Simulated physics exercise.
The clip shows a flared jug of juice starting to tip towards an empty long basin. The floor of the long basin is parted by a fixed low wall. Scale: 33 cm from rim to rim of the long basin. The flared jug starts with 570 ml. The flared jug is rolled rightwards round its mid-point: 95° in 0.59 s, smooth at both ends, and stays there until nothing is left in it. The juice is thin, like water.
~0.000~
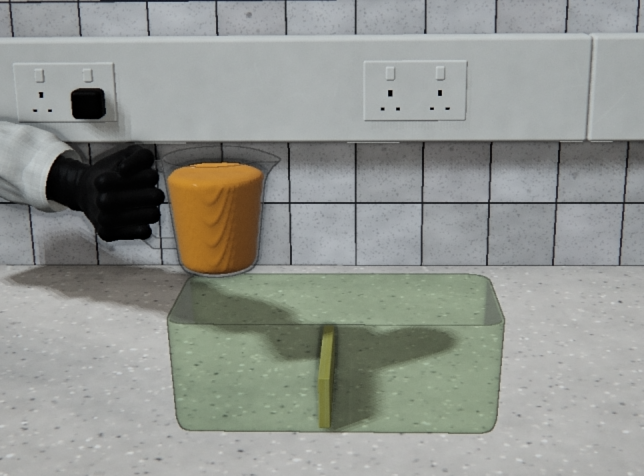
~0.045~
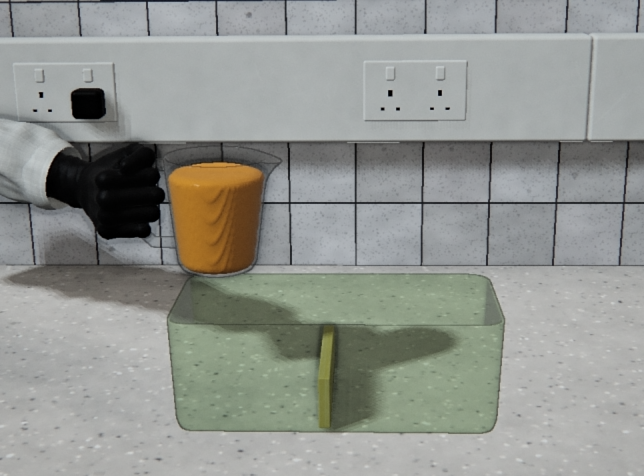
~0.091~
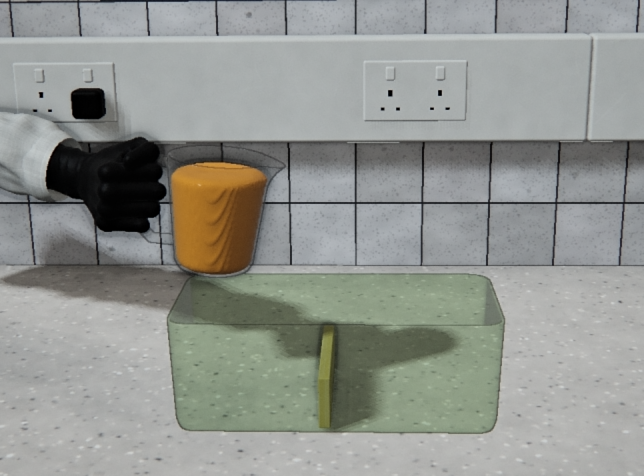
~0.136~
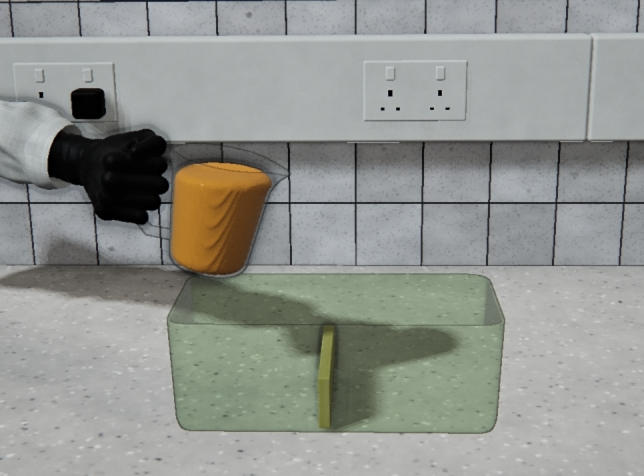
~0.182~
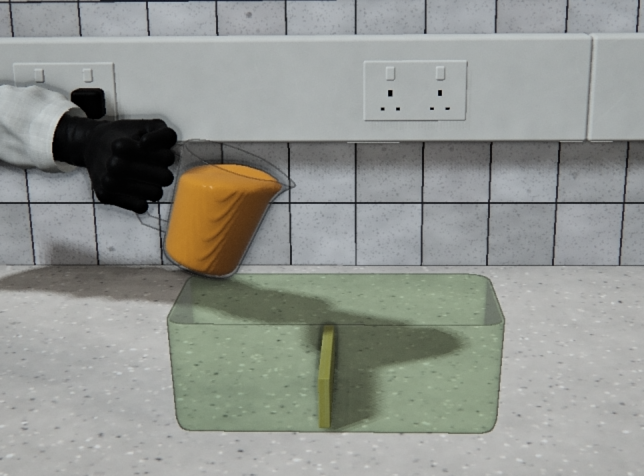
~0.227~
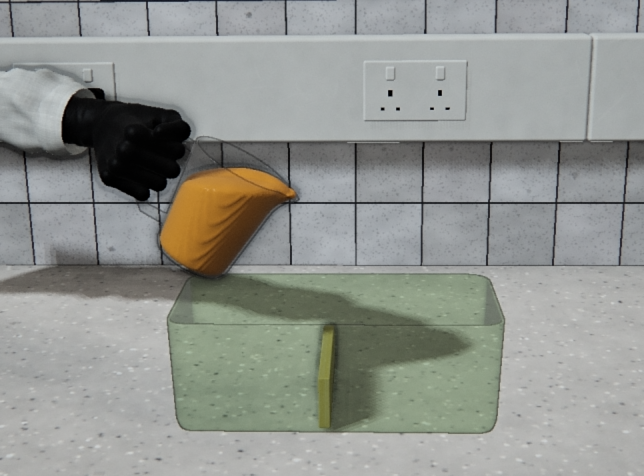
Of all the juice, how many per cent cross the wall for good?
The far part has some 72 per cent.
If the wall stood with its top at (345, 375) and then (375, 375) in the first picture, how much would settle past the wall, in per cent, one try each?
In turn about 50 and 10 per cent.
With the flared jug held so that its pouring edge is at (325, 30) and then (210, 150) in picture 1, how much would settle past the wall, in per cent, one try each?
First 90, then 5 per cent.
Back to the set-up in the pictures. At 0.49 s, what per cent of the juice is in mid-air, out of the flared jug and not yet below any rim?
About 18 per cent.
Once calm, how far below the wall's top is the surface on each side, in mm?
Left about 48 mm, right about 38 mm.
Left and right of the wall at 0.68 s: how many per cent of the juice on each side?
Left about 16, right about 54.
After 0.49 s the tilt is 88° and 59 per cent is still to pour, 2 is left of the wall and 22 right of it.
After 0.68 s the tilt is 95° and 20 per cent is still to pour, 16 is left of the wall and 54 right of it.
After 0.87 s the tilt is 95° and 5 per cent is still to pour, 21 is left of the wall and 72 right of it.
After 1.09 s the tilt is 95° and 1 per cent is still to pour, 26 is left of the wall and 72 right of it.
In the end 27 per cent lies left of the wall, 72 right of it and 1 outside.
